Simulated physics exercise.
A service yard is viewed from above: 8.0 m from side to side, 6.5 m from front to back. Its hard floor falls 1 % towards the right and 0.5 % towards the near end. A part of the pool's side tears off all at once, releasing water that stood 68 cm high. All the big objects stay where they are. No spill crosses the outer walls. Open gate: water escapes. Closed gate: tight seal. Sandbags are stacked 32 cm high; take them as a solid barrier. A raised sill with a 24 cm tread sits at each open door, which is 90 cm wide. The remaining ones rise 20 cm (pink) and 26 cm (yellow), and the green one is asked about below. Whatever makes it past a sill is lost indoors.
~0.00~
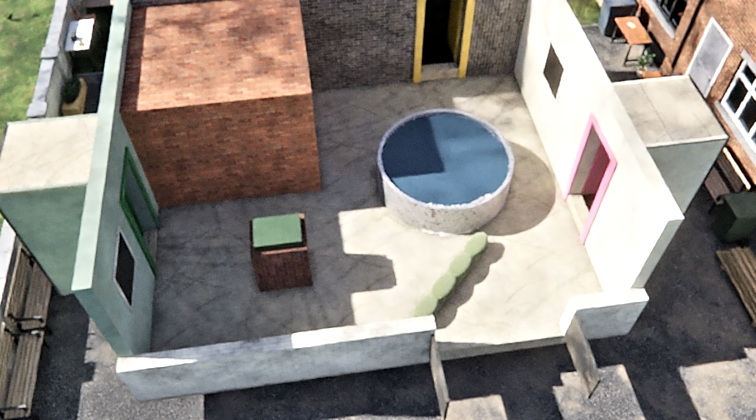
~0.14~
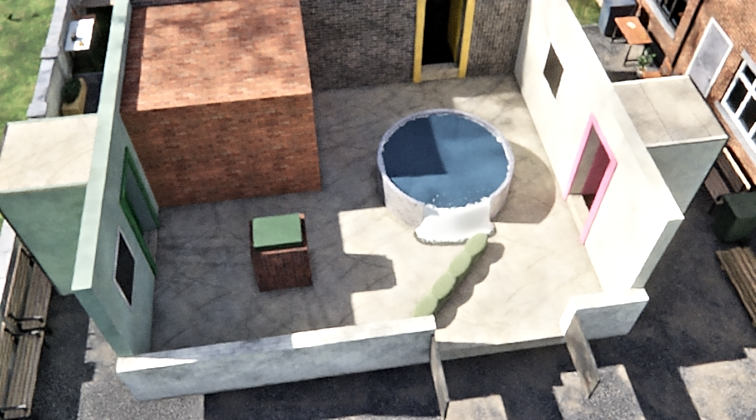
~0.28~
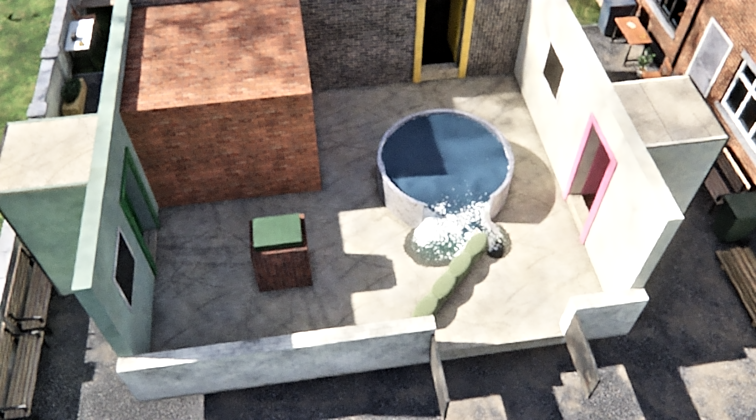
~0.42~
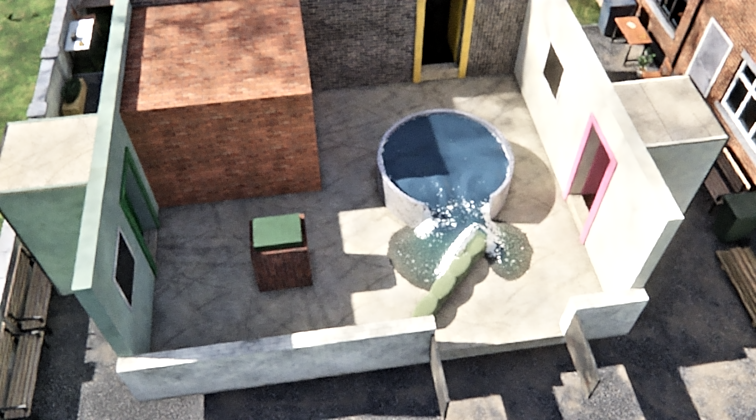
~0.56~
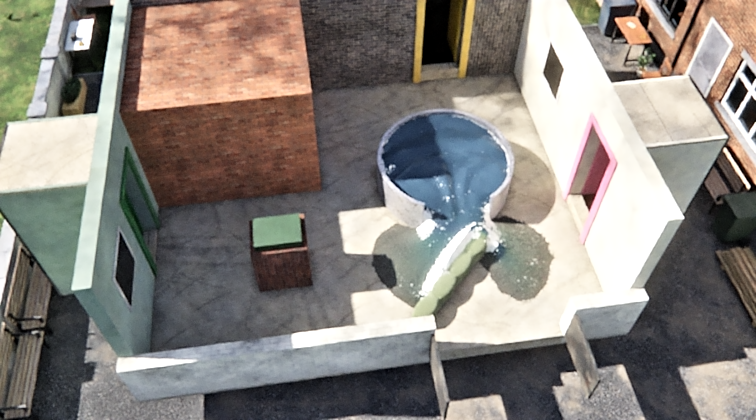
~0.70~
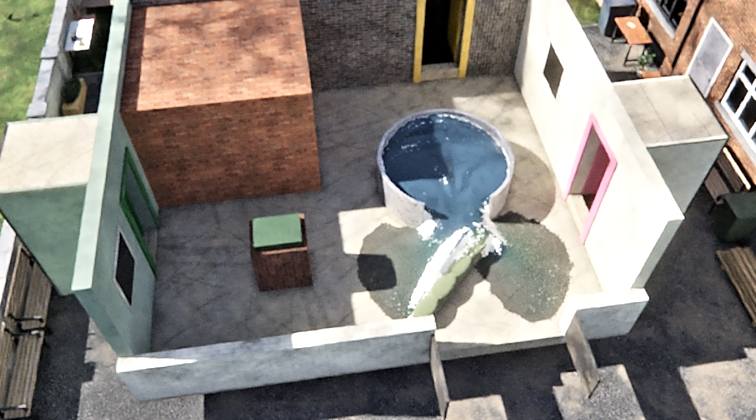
Water bursting from the near side of a round pool, splashing around a line of sandbags and spreading across a walled yard.
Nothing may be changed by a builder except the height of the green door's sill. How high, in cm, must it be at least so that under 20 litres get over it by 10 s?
At least 9.5 cm or so.
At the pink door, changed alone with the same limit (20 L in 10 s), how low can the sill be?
Pink door, minimum about 10.5 cm.
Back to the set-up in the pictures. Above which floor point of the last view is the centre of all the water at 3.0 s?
Look at about (414, 239) in the last view.
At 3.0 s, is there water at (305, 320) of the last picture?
It is wet.
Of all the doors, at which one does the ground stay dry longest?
I'd go with the yellow door.
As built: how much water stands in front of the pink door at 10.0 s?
6.5 cm.
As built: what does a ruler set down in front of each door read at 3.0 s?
Reading in centimetres: Green = 1, pink = 12, yellow = 0.
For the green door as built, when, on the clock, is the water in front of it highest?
I'd guess close to 9.0 seconds.
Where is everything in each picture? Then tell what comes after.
In the first picture, the pool at (445, 159) is whole and still, 68 cm deep; the green door at (141, 216) is dry.
In the second picture, the front is at (492, 233), 0.3 m from the gap at (457, 224); 0.3 m2 of floor is wet, 68 cm left at the back.
In the third picture, the gap is at (457, 225), the front 0.8 m out at (501, 253); the back of the pool holds 68 cm.
In the fourth picture, the gap is at (457, 225), the front 1.3 m out at (517, 273); the back of the pool holds 68 cm.
In the fifth picture, the front is at (528, 296), 1.7 m from the gap at (457, 225); 3.3 m2 of floor is wet, 68 cm left at the back.
In the sixth picture, water pours out at (457, 225) and has run 2.2 m, to a hidden place; about 3 cm deep outside, 63 cm at the back; the green door at (141, 216), 5.7 m from the gap, is still 3.9 m from the nearest water.
After 1.4 s water covers 25 % of the floor, deepest (52 cm) near (474, 238); it has not reached the green door.
After 3.0 s water covers 45 % of the floor, deepest (40 cm) near (162, 355); it has not reached the green door.
After 10.0 s water covers 95 % of the floor, deepest (14 cm) near (437, 283); 10 cm at the green door, 75 litres in over its 5 cm sill.
At the green door as built, the water arrived by 3.1 s and peaked near 11 cm at 9.0 s.
With a sill of 8 cm, 33 litres would have come in within the 10 s; with 11 cm, 11 litres. So under 20 litres takes about 9.5 cm.
